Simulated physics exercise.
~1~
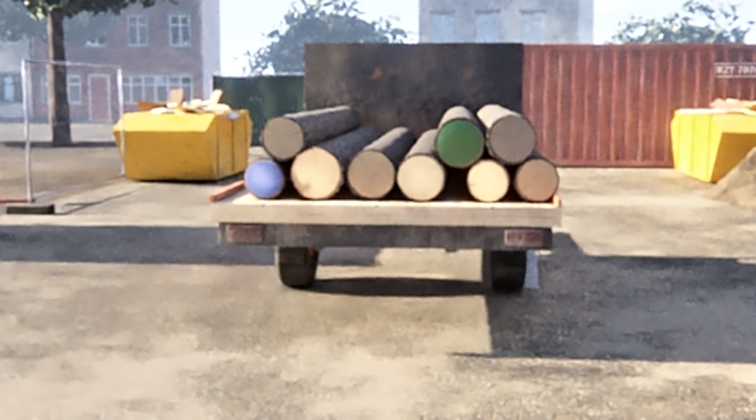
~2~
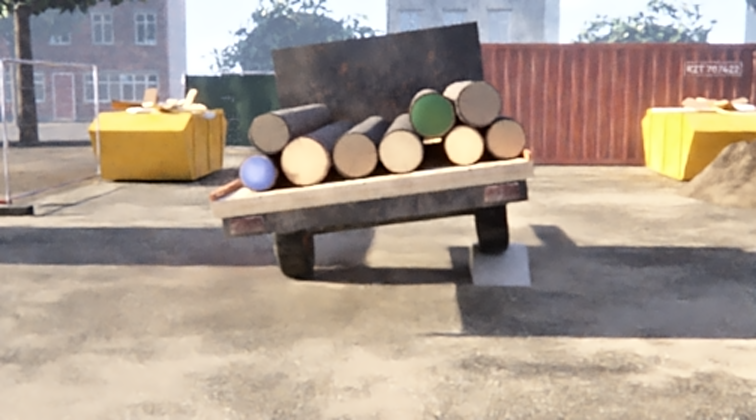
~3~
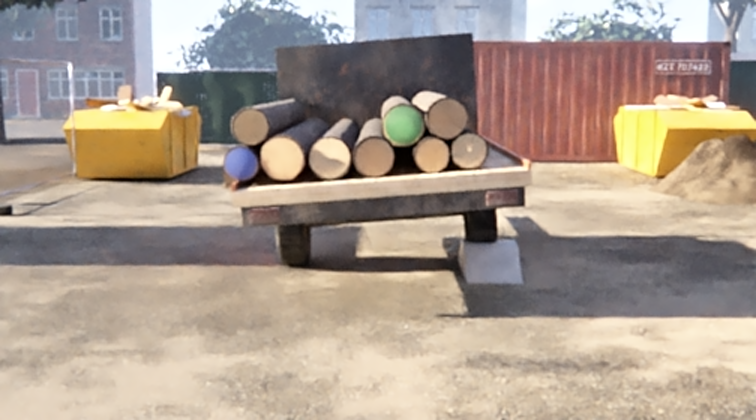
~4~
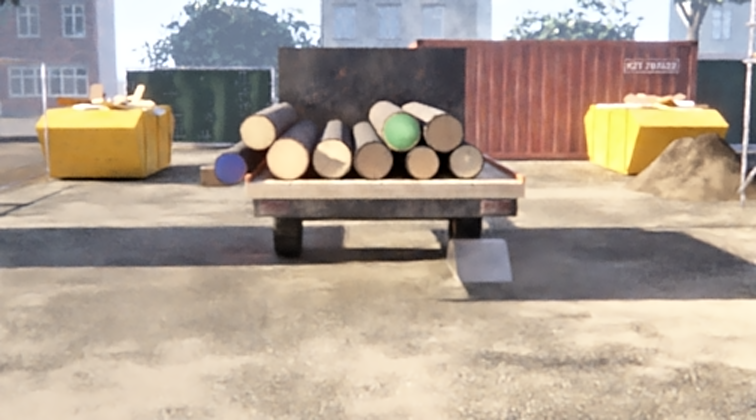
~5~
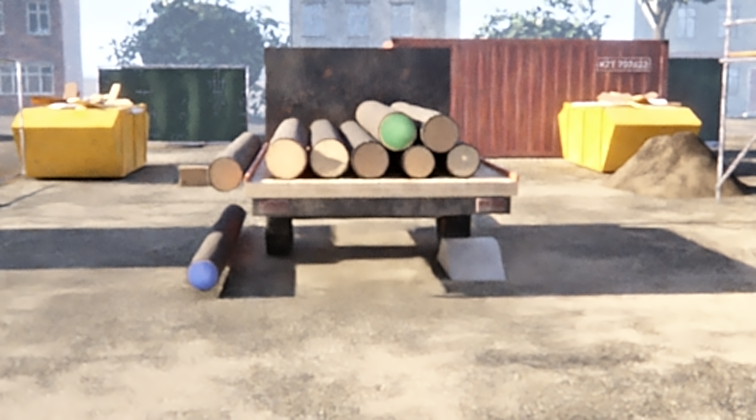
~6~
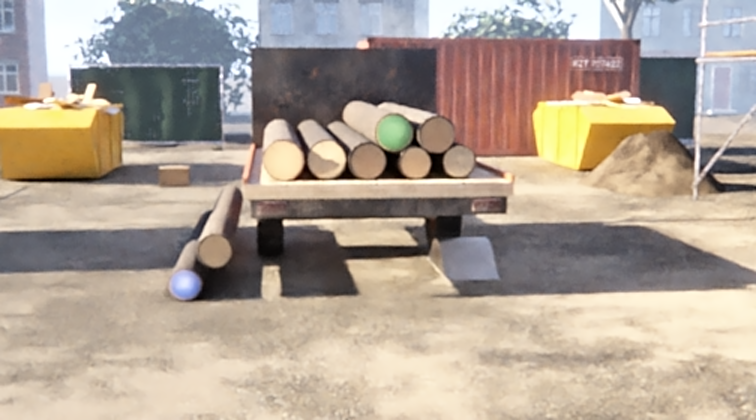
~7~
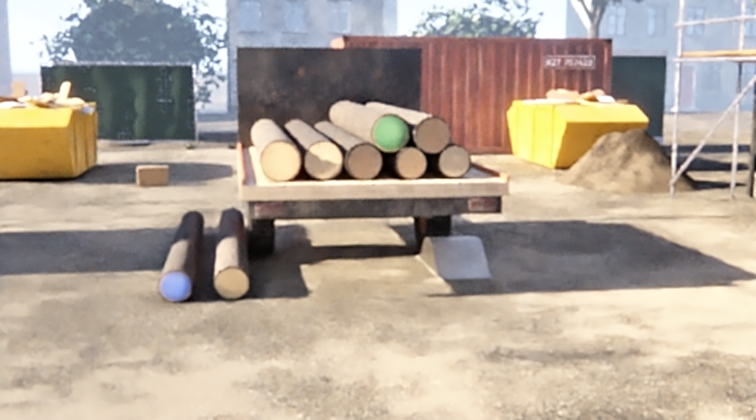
In a sunlit yard with yellow skips and a rust-red container, a flat trailer stands loaded with loose timber poles, one with a blue end at the left and one with a green end on top. Its right wheel rides up over a pale hump, tilting the deck down to the left. As the deck comes level again, the blue-ended pole drops off the left side, and a plain pole follows it down. The view drifts slightly sideways. At the end, the two fallen poles lie side by side on the ground, while the green-ended one remains on top of the load.
